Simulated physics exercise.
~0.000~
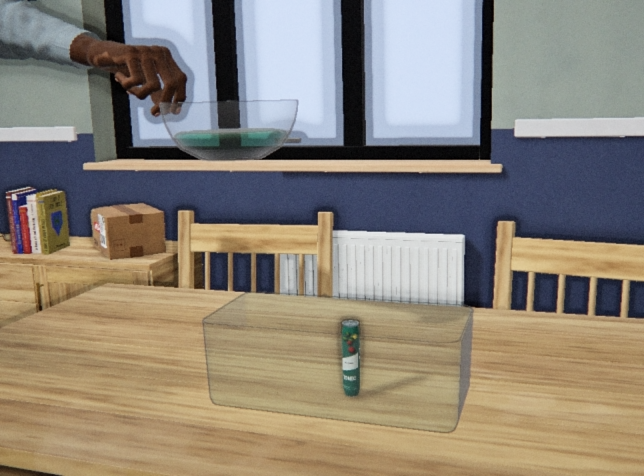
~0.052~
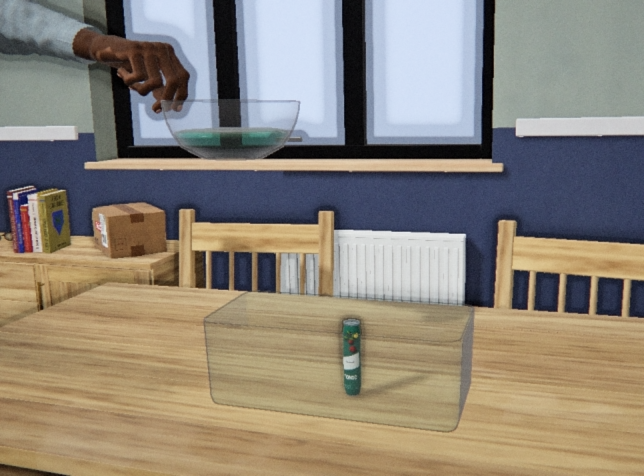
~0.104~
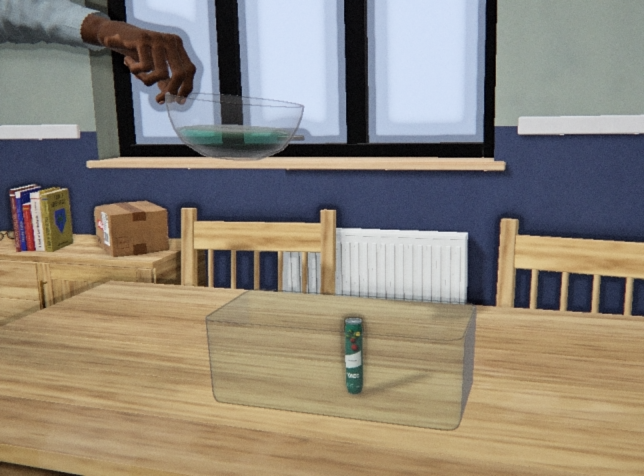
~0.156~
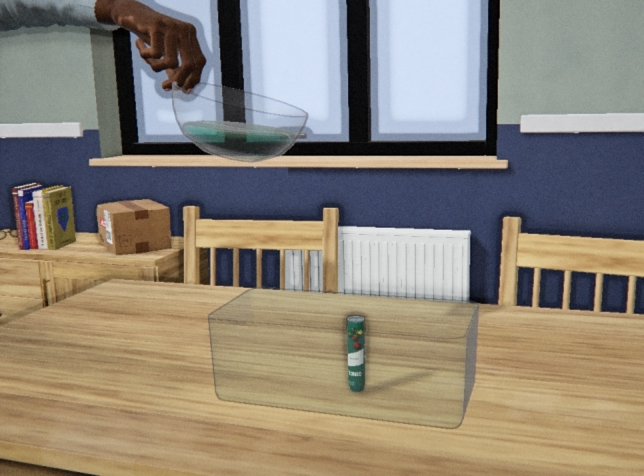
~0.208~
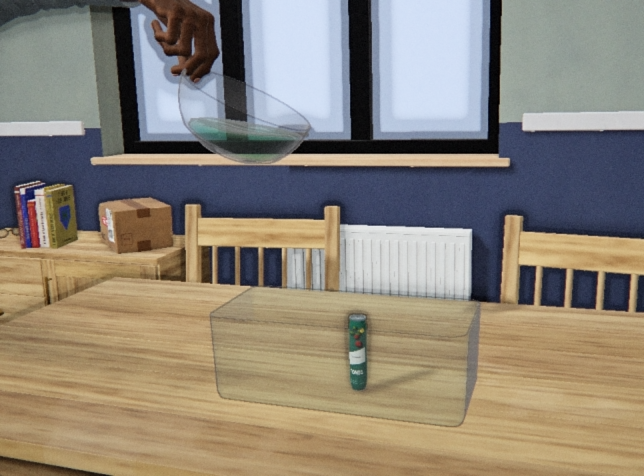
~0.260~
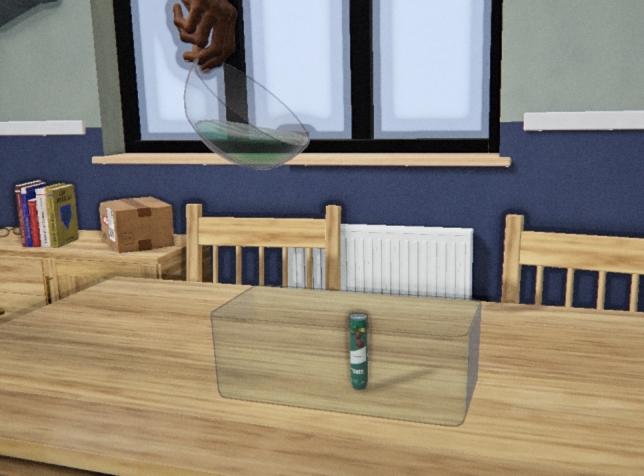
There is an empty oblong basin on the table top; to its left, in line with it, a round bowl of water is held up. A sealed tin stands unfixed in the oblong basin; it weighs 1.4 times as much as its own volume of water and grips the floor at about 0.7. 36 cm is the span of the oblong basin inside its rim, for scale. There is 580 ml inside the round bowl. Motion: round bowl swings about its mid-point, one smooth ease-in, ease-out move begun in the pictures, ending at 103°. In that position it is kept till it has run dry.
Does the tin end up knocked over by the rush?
Yes.
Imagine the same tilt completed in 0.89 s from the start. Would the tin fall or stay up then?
Result: Tin upright.
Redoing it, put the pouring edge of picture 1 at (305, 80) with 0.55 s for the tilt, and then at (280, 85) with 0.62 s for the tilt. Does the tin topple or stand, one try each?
The tin stays vertical the first time and overturns the second time.
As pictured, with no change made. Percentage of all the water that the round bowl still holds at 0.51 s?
Near 7 in a hundred.
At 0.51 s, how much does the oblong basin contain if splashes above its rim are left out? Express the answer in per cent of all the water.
12 %, more or less.
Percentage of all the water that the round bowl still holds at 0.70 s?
About 0 per cent.
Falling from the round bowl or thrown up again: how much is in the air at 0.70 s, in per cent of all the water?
Estimated airborne part: Roughly 8 per cent.
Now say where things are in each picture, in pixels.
Tilt 0°; pouring edge (293, 102); surface from (182, 133) to (287, 131); the oblong basin's rim runs from (225, 307) to (467, 325); the tin's top is at (351, 326), in the first picture.
Tilt 2°; pouring edge (295, 103); surface from (183, 131) to (288, 131), in the second picture.
Tilt 7°; pouring edge (299, 109); surface from (187, 127) to (291, 133), in the third picture.
Tilt 16°; pouring edge (303, 118); surface from (191, 122) to (294, 135), in the fourth picture.
Tilt 28°; pouring edge (305, 131); surface from (197, 119) to (298, 136), in the fifth picture.
Tilt 41°; pouring edge (303, 147); surface from (204, 121) to (304, 139), in the sixth picture.
After 0.51 s the tilt is 98° and 7 per cent is still to pour; the tin stands where it began.
After 0.70 s the tilt is 103° and 0 per cent is still to pour; the tin stands 1 cm from where it began.
After 0.89 s the tilt is 103° and 0 per cent is still to pour; the tin leans 24°.
After 1.10 s the tilt is 103° and 0 per cent is still to pour; the tin lies on its side.
In the end the tin lies on its side.
